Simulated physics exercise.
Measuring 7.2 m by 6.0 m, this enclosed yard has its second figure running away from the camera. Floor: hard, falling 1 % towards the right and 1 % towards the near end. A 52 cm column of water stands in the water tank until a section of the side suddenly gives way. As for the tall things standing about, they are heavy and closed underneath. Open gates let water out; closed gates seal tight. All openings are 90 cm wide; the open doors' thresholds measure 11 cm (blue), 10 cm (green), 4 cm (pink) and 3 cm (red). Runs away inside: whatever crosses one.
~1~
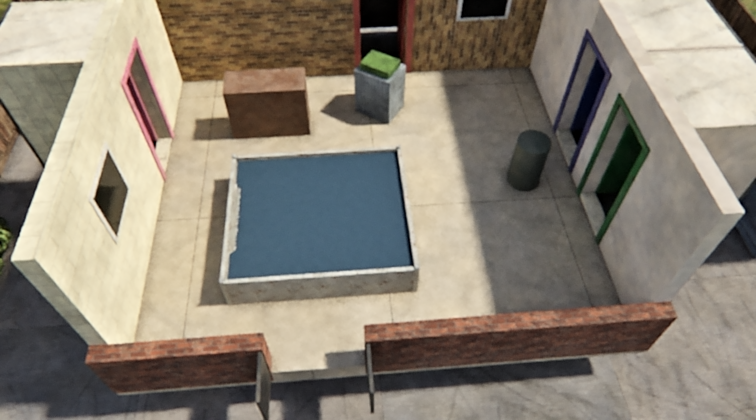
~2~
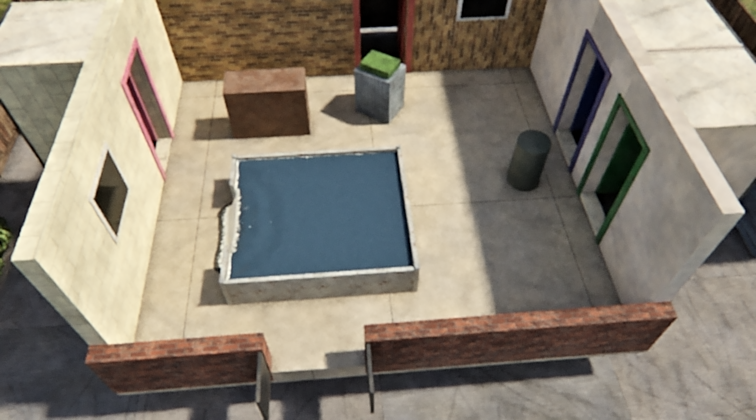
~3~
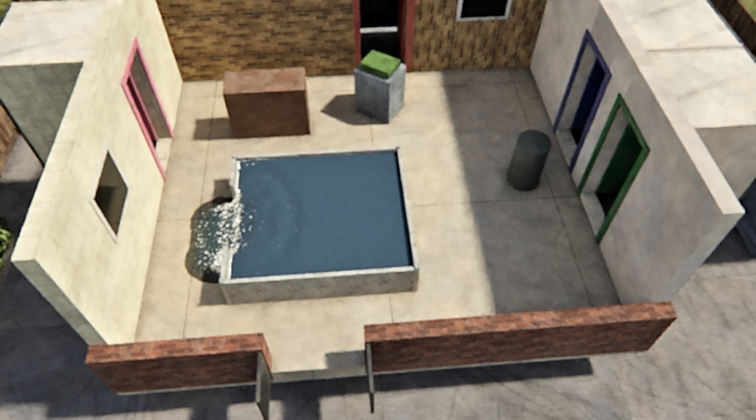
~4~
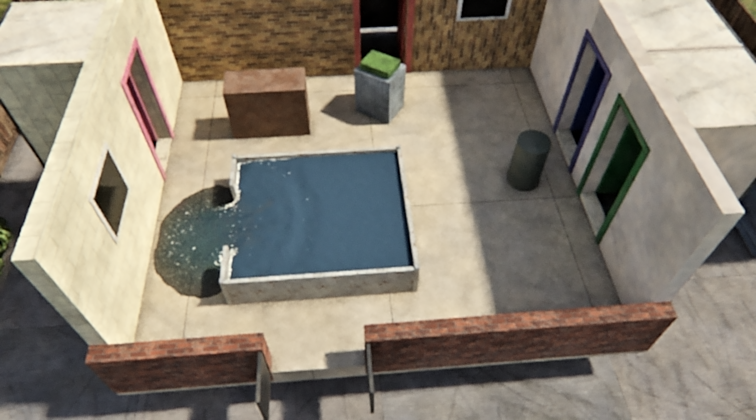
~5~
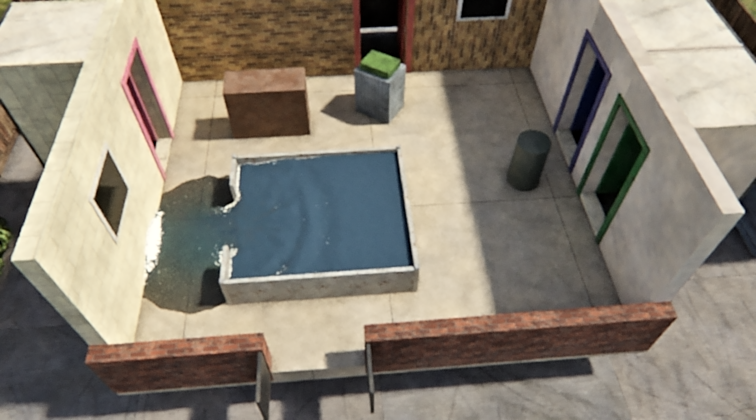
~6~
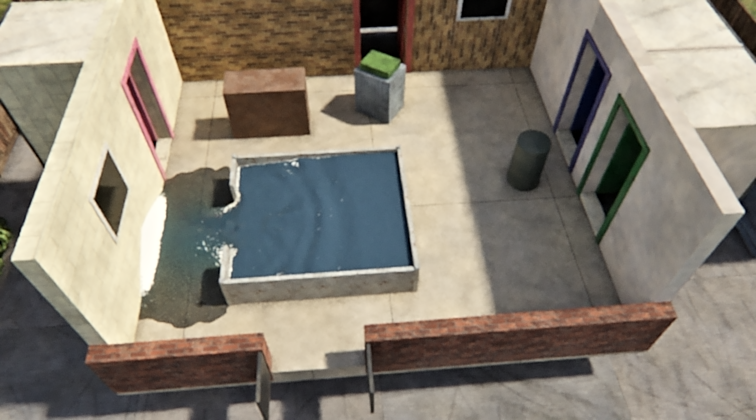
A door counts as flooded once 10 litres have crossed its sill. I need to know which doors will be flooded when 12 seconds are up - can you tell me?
Outcome: Blue door: Limit unbroken, green door: Limit unbroken, pink door: Limit broken, red door: Limit broken.
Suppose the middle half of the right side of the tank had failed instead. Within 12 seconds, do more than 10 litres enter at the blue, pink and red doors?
Blue falls short; pink falls short; red exceeds.
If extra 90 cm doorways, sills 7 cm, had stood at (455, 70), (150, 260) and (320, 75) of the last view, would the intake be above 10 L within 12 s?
Taking them in order, the first gets too little, the second enough and the third too little.
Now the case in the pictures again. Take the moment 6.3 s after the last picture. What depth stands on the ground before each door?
Depths: Blue door 4 cm, green door 8 cm, pink door 6 cm, red door 7 cm.
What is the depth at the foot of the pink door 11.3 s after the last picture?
Reading: Close to 4.5 cm.
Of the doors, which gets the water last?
The blue door is last.
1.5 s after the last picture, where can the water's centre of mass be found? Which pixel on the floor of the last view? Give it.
(278, 232).
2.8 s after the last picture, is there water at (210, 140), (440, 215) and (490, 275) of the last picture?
Listed in sequence, the spots are drenched, bone dry and bone dry.
Then, 0.7 s after the last picture water covers 10 % of the floor and is deepest (38 cm) near (164, 246); blue door not reached, green door not reached, pink door 8 cm at the sill, 0 L in, red door not reached.
Then, 1.5 s after the last picture water covers 25 % of the floor and is deepest (38 cm) near (132, 354); blue door not reached, green door not reached, pink door 9 cm at the sill, 6 L in, red door not reached.
Then, 2.8 s after the last picture water covers 40 % of the floor and is deepest (32 cm) near (130, 366); blue door not reached, green door not reached, pink door 9 cm at the sill, 25 L in, red door not reached.
Then, 6.3 s after the last picture water covers 85 % of the floor and is deepest (20 cm) near (130, 366); blue door 4 cm at the sill, 0 L in, green door 8 cm at the sill, 0 L in, pink door 6 cm at the sill, 46 L in, red door 7 cm at the sill, 12 L in.
Then, 11.3 s after the last picture water covers 100 % of the floor and is deepest (13 cm) near (576, 333); blue door 11 cm at the sill, 0 L in, green door 8 cm at the sill, 0 L in, pink door 5 cm at the sill, 54 L in, red door 5 cm at the sill, 55 L in.
